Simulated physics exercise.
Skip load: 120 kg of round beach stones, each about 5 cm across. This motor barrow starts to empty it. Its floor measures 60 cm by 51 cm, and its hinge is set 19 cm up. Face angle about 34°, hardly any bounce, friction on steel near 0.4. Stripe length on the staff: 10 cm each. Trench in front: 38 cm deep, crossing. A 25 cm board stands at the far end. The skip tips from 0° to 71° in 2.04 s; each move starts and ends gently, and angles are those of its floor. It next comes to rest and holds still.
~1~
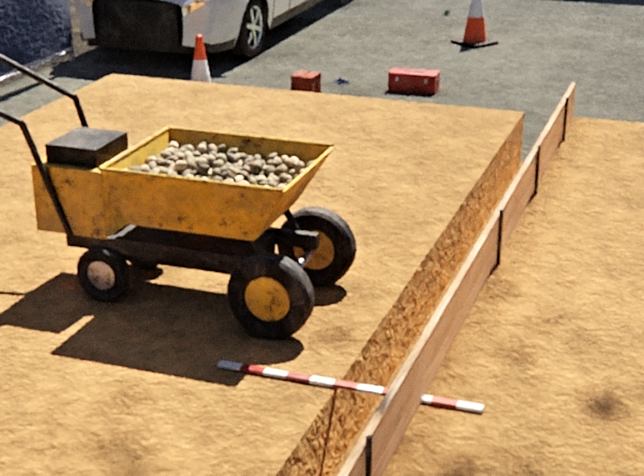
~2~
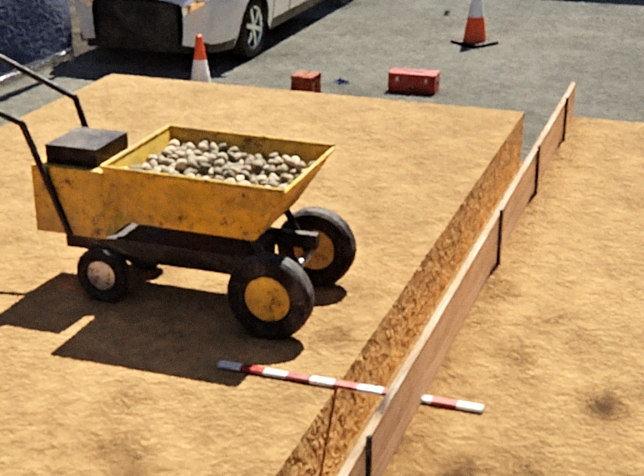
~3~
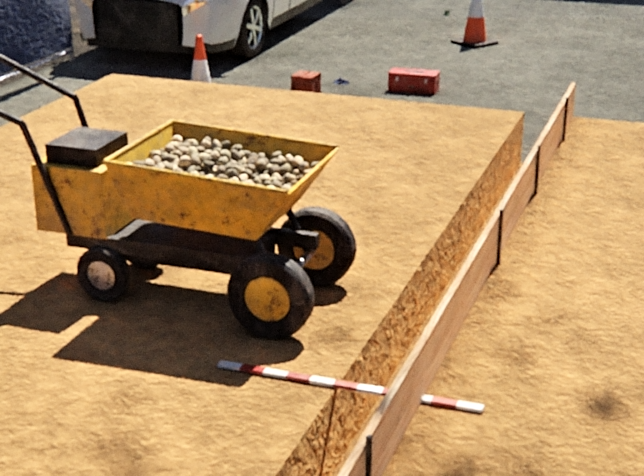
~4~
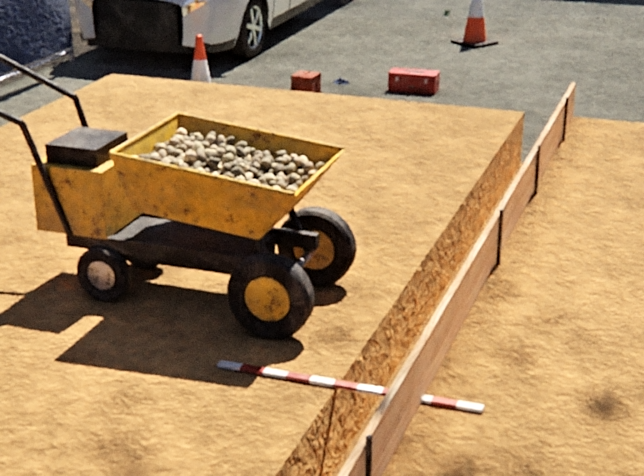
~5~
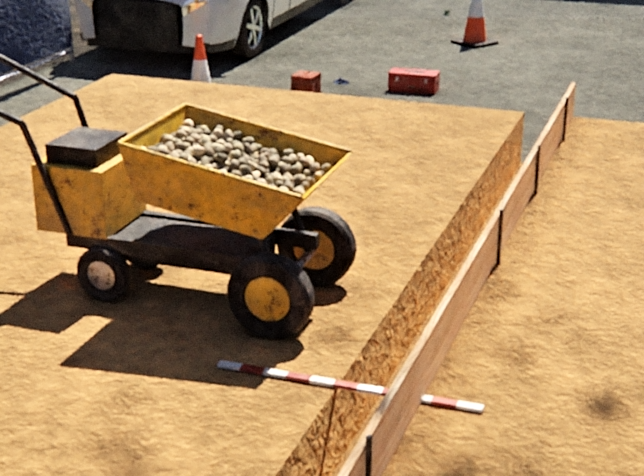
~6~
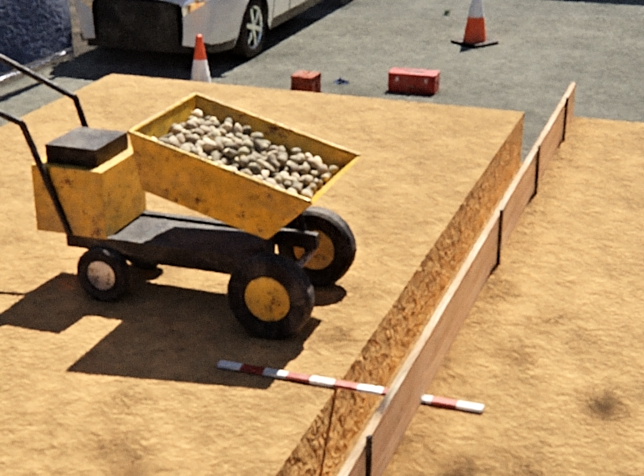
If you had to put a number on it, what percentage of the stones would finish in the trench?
I'd put it at about 97 percent.
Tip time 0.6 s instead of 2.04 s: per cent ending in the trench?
My guess is near 65 percent.
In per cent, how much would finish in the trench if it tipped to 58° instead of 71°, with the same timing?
Close to 65 per cent then.
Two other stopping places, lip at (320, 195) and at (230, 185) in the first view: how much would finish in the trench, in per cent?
Close to 25 percent in the first case, 95 percent in the second.
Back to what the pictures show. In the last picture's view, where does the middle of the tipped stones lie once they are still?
I'd point to around (418, 385).
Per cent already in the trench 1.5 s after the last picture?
By that point it's something like 60 in a hundred.
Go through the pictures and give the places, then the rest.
In the first picture, the skip is at 0°, its lip at (283, 191); the top of the load is at (214, 159).
In the second picture, the skip is at 1°, its lip at (284, 192); the top of the load is at (209, 157).
In the third picture, lip at (288, 193), floor tilted 3°, highest stones at (202, 152).
In the fourth picture, lip at (294, 195), floor tilted 6°, highest stones at (194, 146).
In the fifth picture, the skip is at 10°, its lip at (302, 198); the top of the load is at (191, 136).
In the sixth picture, lip at (312, 203), floor tilted 15°, highest stones at (196, 127).
Then, 0.9 s after the last picture the floor is at 60°, 96 % in the skip, 3 % in the trench; the foremost stones are at (419, 270).
Then, 1.5 s after the last picture the floor is at 71°, 35 % in the skip, 61 % in the trench, 4 % past the trench; the foremost stones are at (533, 337).
Then, 1.9 s after the last picture the floor is at 71°, 17 % in the skip, 79 % in the trench, 3 % past the trench; the foremost stones are at (575, 338).
Then, 3.8 s after the last picture the floor is at 71°, 0 % in the skip, 97 % in the trench, 3 % past the trench; the foremost stones are at (582, 338).
